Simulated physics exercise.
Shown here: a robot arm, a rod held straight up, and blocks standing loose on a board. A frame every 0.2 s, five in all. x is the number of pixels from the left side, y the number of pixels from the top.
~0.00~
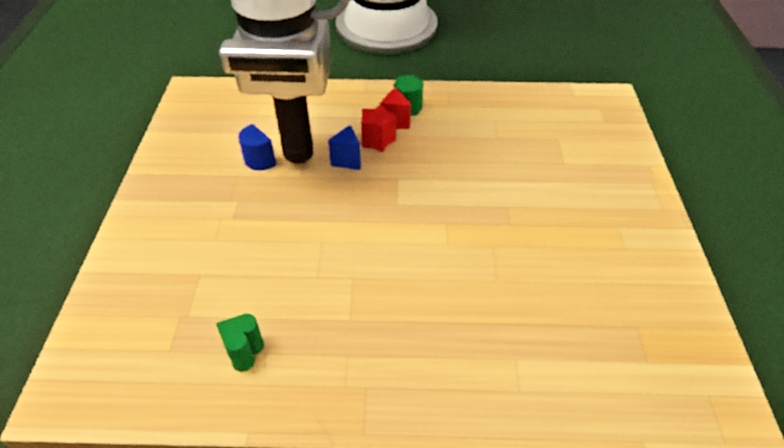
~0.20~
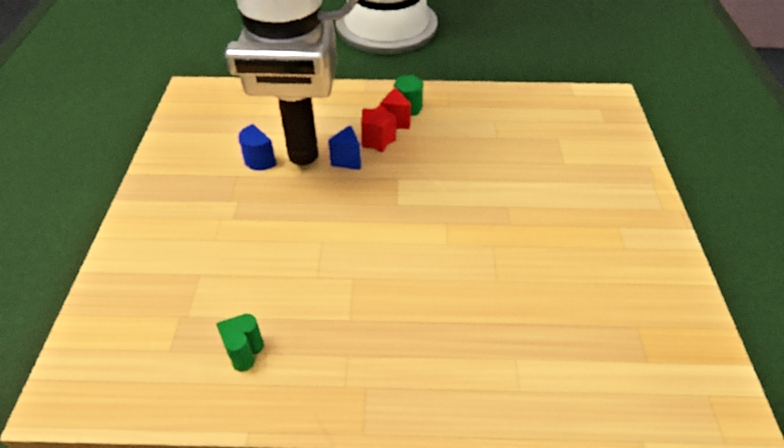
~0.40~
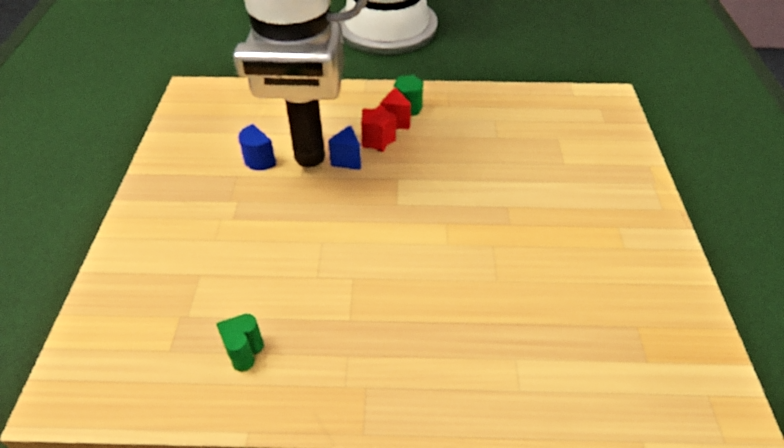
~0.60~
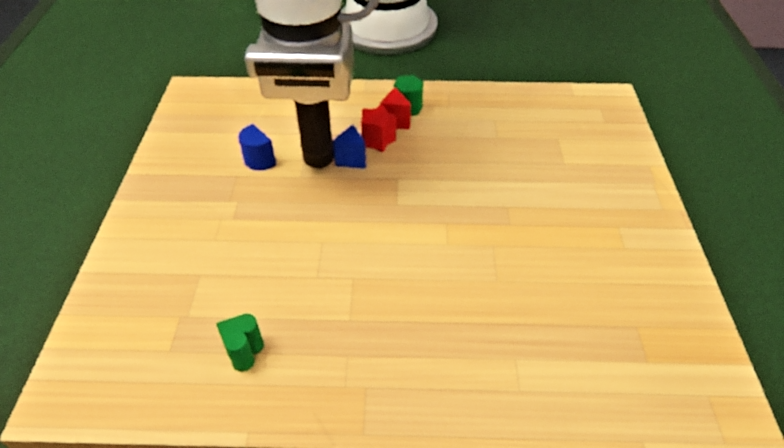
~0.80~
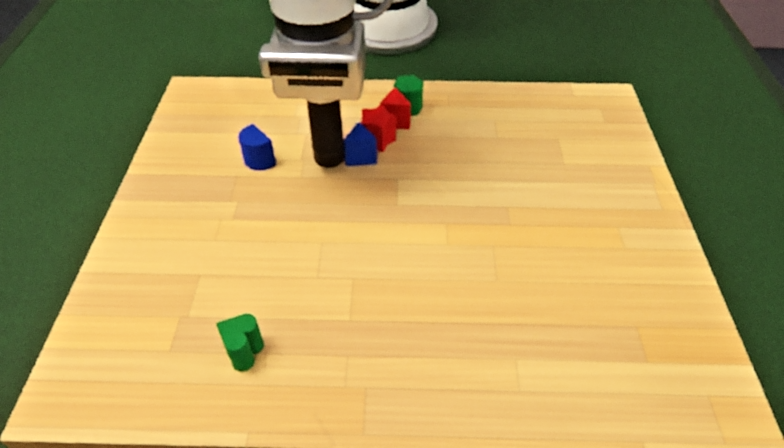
A robot arm's black rod slid a short way right across the wooden board, met a blue triangular block and nudged it slightly right toward the red blocks, while the other blocks stayed still.
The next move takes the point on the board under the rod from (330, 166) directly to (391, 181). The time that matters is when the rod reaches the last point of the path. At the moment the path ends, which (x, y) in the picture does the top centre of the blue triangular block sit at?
Around (383, 135).
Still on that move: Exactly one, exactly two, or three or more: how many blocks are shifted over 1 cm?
My guess is one.
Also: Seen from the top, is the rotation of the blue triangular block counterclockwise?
Yes, I think so.
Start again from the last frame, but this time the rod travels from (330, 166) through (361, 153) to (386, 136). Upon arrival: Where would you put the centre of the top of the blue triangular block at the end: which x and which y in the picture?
My prediction: (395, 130).
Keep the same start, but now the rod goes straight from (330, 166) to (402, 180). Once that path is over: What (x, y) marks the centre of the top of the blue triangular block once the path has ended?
Just about (387, 134).
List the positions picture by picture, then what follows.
Lower end of the rod (299, 154), tops of blocks, blue triangular block (346, 136), red star block (377, 115), in the first frame.
Rod (303, 156), blocks as before, in the second frame.
Rod (310, 158), blocks as before, in the third frame.
Rod (319, 159), blue triangular block (350, 136), in the fourth frame.
Rod (329, 158), blue triangular block (360, 133), red star block (377, 115), in the fifth frame.
What follows on the original path. Halfway along, rod (361, 165); blue triangular block (376, 134), turned 70° anticlockwise.
At the end, rod (391, 173); blue triangular block (383, 135), turned 95° anticlockwise; red star block not moved.
